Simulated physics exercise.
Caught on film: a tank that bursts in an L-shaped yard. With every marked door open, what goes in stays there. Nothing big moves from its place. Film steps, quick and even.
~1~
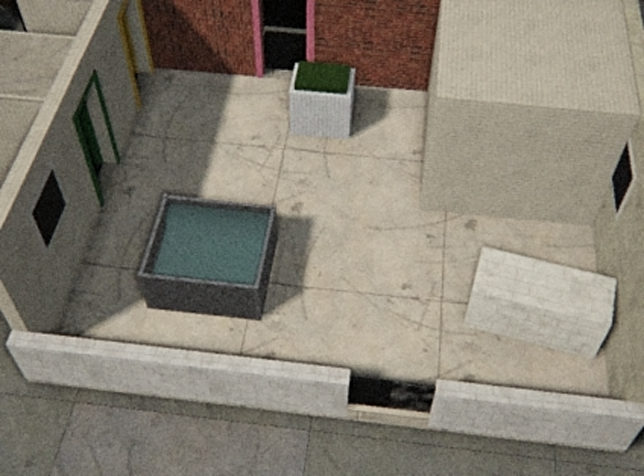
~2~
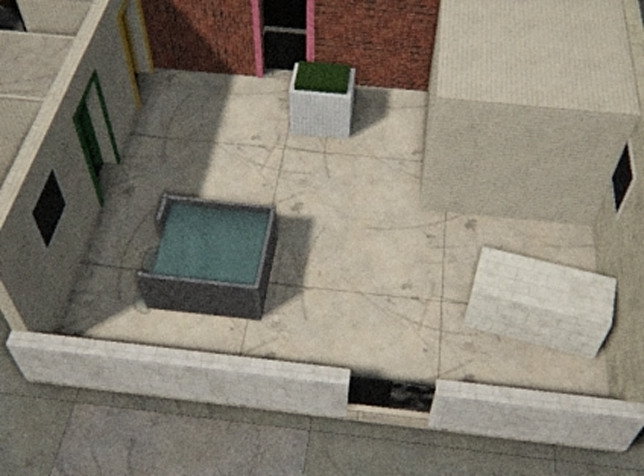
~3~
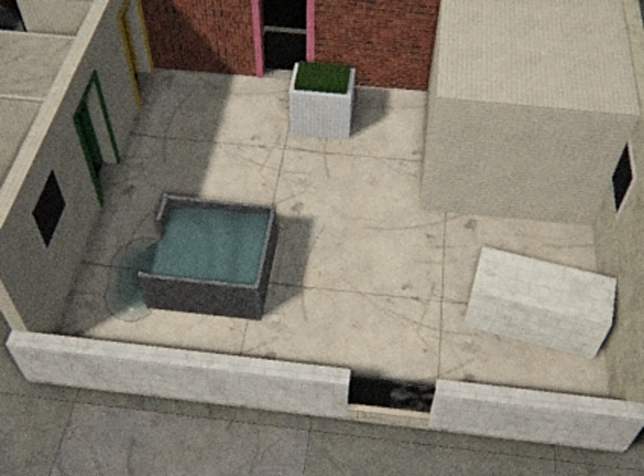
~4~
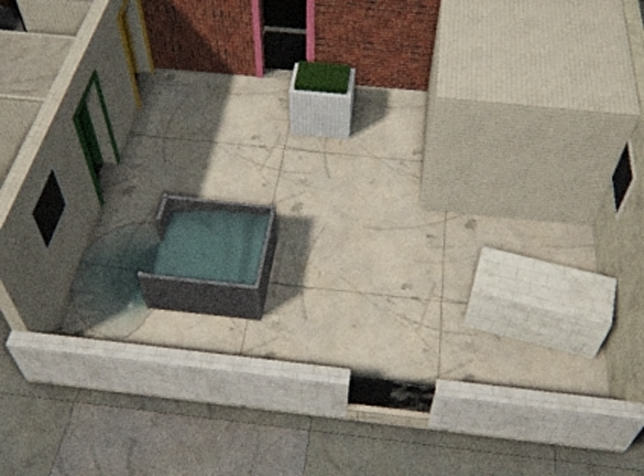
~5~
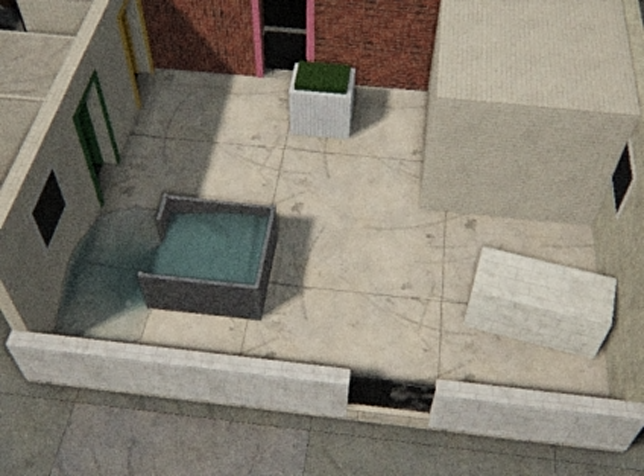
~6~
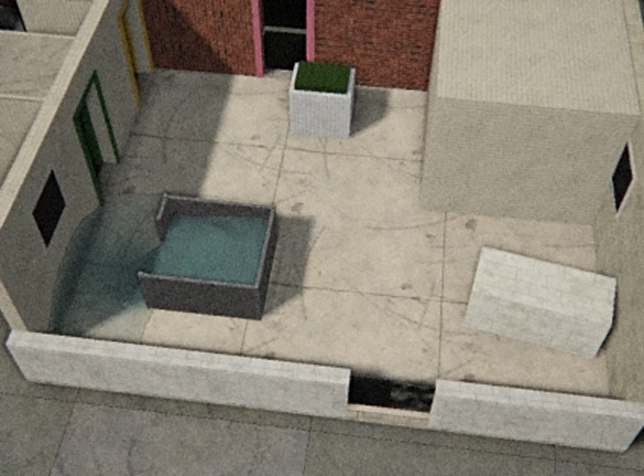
A walled, L-shaped yard of pale paving, with a brick wall at the back and a block filling the right rear, is seen from above by a still camera. A dark grey tank of blue-green water stands left of centre, a green-topped white planter behind, a pale slab-like block at right. The tank's left side opens, and water pours out, spreading leftward across the paving to the left wall.
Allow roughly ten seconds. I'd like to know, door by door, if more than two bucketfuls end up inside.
Here it is: The yellow door lets in more than two bucketfuls, the pink door lets in more than two bucketfuls, the green door lets in more than two bucketfuls.
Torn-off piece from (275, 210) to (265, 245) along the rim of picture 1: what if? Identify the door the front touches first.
My pick: The pink one.
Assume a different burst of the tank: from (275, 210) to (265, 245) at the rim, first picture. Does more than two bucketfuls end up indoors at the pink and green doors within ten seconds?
Per door - pink door: Does not exceed, green door: Does not exceed.
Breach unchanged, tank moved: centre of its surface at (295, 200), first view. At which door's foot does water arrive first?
It is the one in green.
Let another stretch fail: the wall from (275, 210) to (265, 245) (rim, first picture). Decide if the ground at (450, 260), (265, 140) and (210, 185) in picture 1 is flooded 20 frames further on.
Submerged, bone-dry, bone-dry.
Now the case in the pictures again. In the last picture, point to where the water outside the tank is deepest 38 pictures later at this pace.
Point to roughly (596, 357).
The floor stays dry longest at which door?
That would be the one in pink.
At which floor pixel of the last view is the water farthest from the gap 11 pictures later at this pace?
Estimated pixel: (154, 69).
A moment on, water covers 10 % of the floor; the yellow door not reached, the pink door not reached, the green door under two buckets in.
Next, water covers 30 % of the floor; the yellow door wet at the sill, nothing in, the pink door not reached, the green door under two buckets in.
Then, water covers 55 % of the floor; the yellow door under two buckets in, the pink door wet at the sill, nothing in, the green door over two buckets in.
Later, water covers 70 % of the floor; the yellow door over two buckets in, the pink door over two buckets in, the green door over two buckets in.
In the end, water covers 95 % of the floor; the yellow door over two buckets in, the pink door over two buckets in, the green door over two buckets in.
